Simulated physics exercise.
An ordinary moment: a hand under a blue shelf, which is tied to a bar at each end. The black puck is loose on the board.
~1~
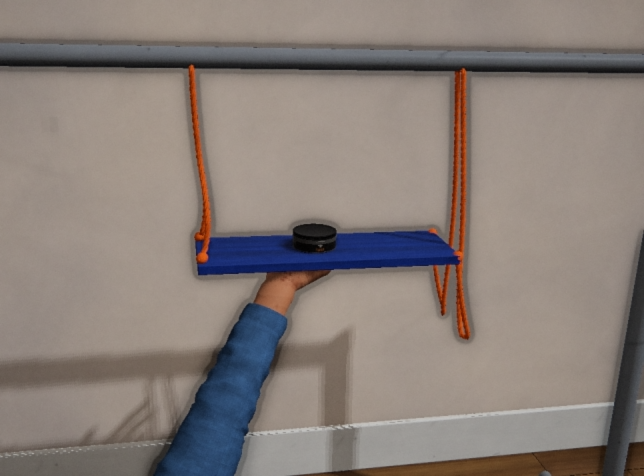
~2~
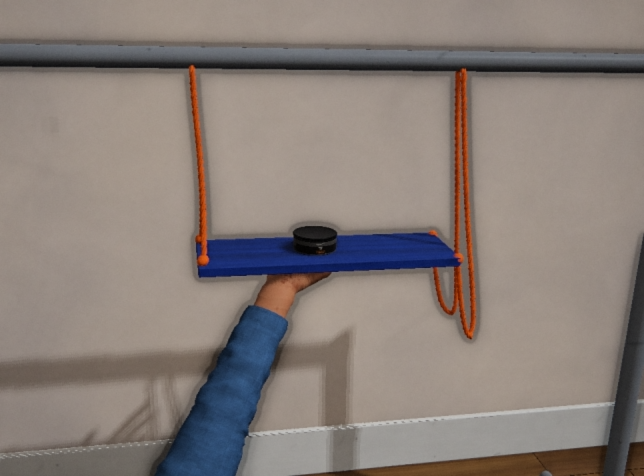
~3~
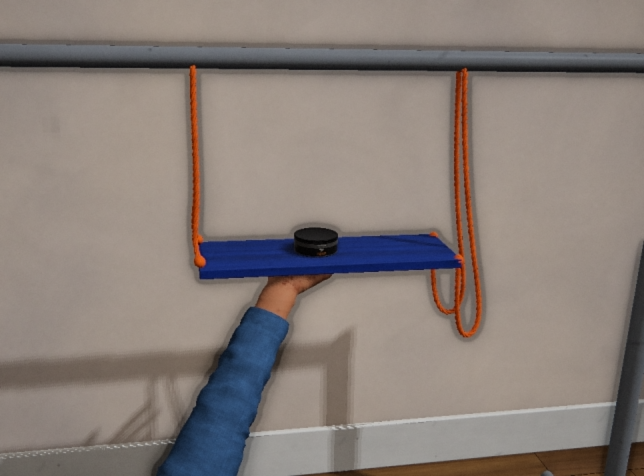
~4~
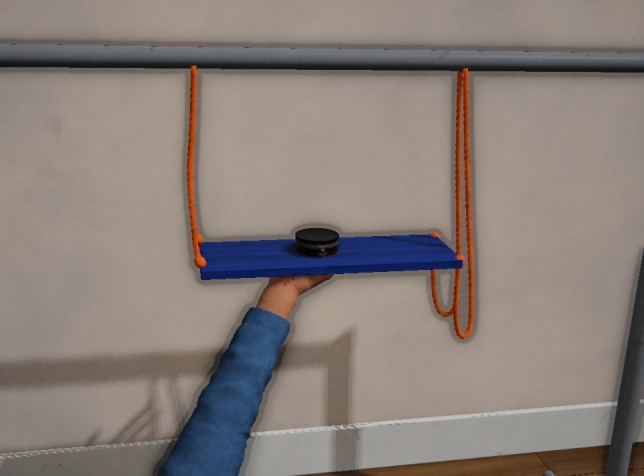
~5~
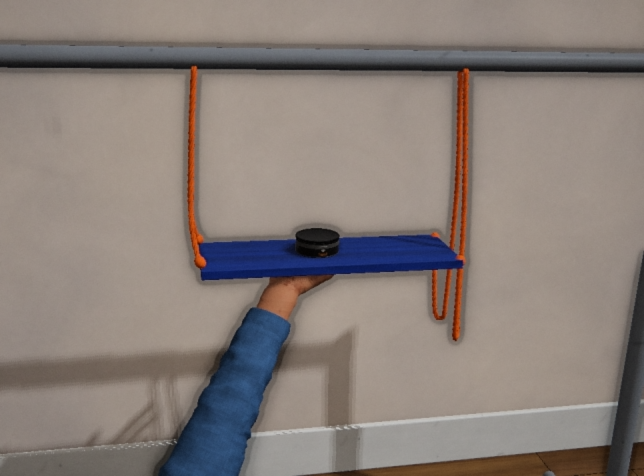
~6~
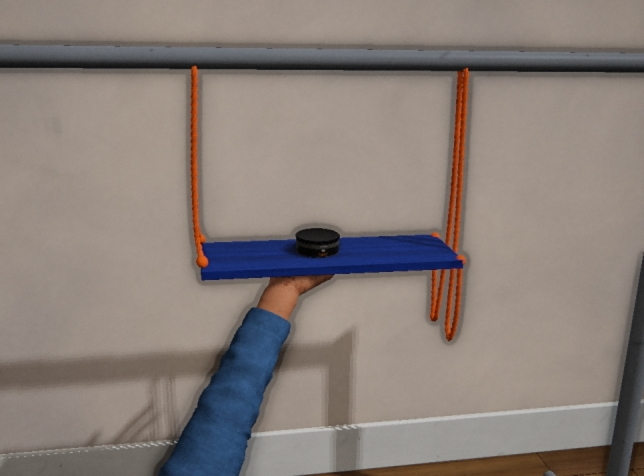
The footage shows a hand in a blue sleeve holding up a blue shelf with a black puck on it, nearly still, while the slack orange cords looping at the right sway slightly and the left cords stay almost straight.
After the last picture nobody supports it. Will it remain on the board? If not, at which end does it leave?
As it turns out, the black puck goes off on the right.
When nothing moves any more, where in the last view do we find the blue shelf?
Close to (276, 341).
Then, 0.80 s past the final frame, board tipped 45° down to the right; puck on the floor.
Then, 1.40 s past the final frame, board tipped 47° down to the right; puck on the floor.
When it is over, board tipped 46° down to the right; puck on the floor. The black puck tumbles from the right end.
